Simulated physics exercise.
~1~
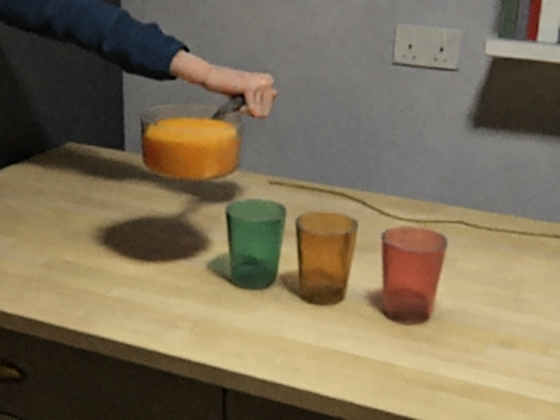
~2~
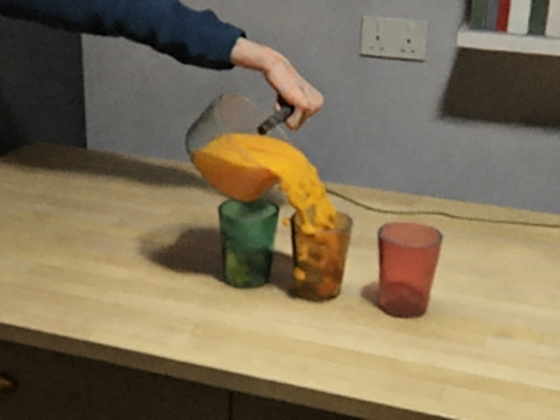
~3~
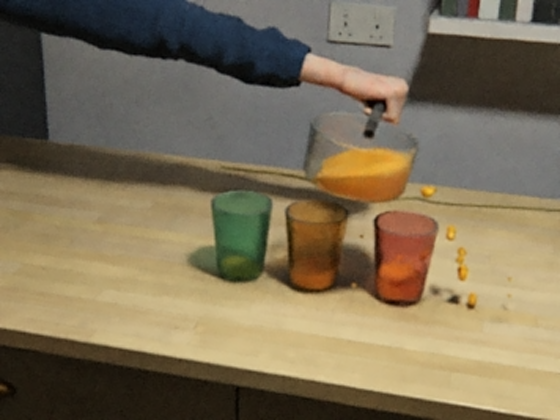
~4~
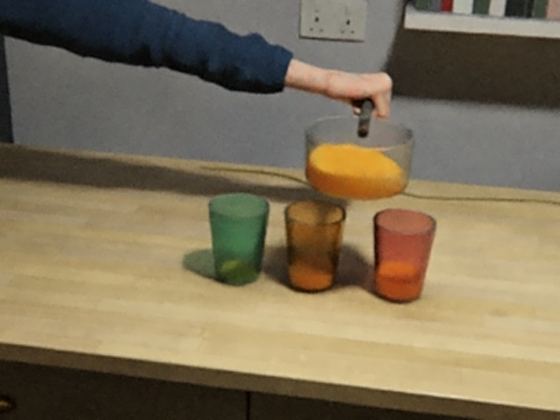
A hand holding a clear saucepan of orange juice tipped it to the right and swept it over green, amber and red glasses, spilling some drops, then levelled it, leaving a little juice in each glass and plenty still in the pan.
